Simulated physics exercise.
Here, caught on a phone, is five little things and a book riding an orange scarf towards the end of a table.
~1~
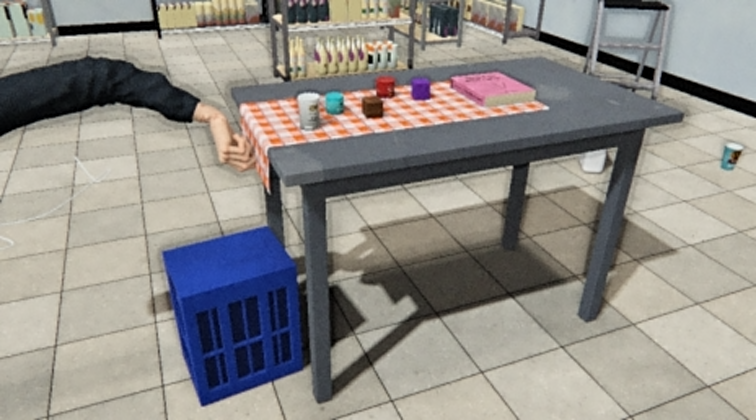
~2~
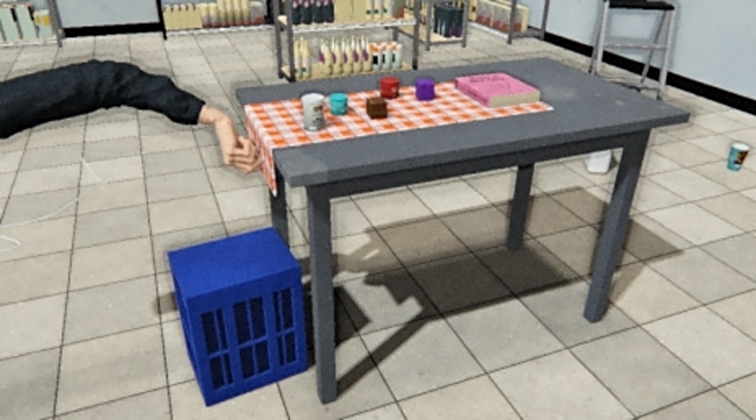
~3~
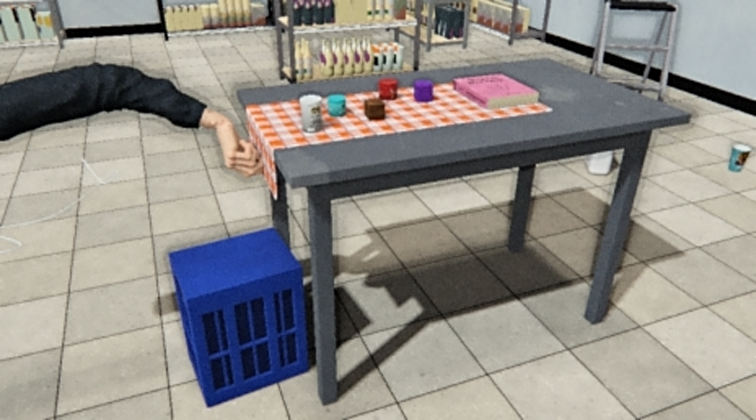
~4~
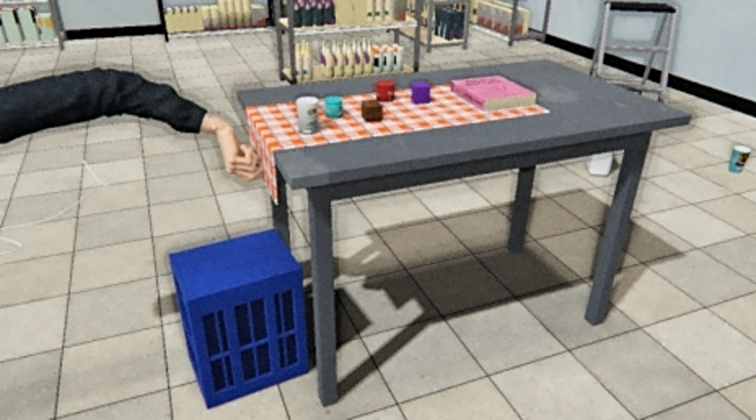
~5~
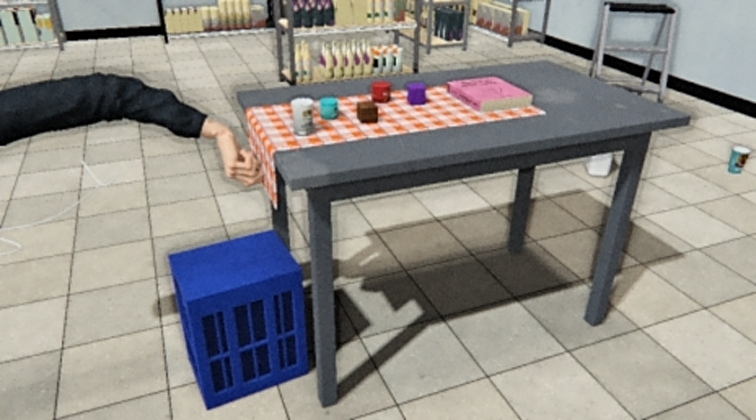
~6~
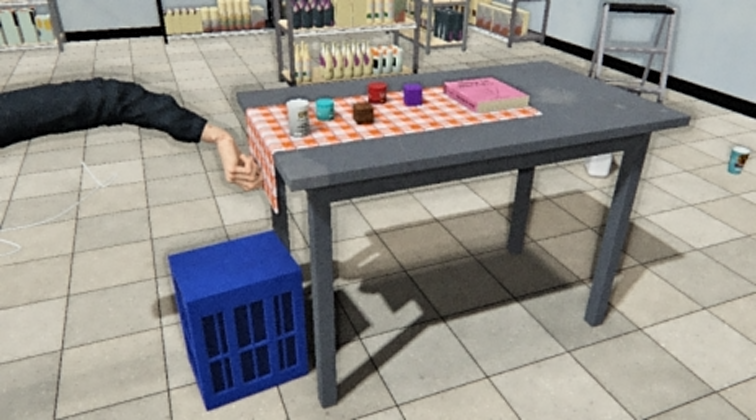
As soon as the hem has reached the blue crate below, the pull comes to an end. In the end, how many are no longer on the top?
The tally of things that come off will be two.
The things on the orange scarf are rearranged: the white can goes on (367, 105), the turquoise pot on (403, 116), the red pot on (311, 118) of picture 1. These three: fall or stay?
The white can holds on; the turquoise pot survives; the red pot goes over.
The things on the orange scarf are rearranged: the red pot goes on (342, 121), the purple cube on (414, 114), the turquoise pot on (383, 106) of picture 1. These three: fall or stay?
The red pot will end up down, the purple cube will stay where it is, and the turquoise pot will stay where it is.
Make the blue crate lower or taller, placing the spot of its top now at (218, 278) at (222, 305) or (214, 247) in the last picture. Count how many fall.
We'd get 3 in the first case and 1 in the second.
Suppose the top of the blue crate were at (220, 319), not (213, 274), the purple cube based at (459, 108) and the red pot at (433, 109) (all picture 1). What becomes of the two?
Result: Purple cube still there, red pot still there.
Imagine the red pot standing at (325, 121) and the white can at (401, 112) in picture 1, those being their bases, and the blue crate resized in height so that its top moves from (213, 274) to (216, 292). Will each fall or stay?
As for the red pot, it leaves the top; as for the white can, it holds its spot.
A little later, hem near (266, 237); white can gone.
Next, hem on the crate; white can and turquoise pot gone.
When it is over, hem on the crate; white can and turquoise pot gone. It carries off two.
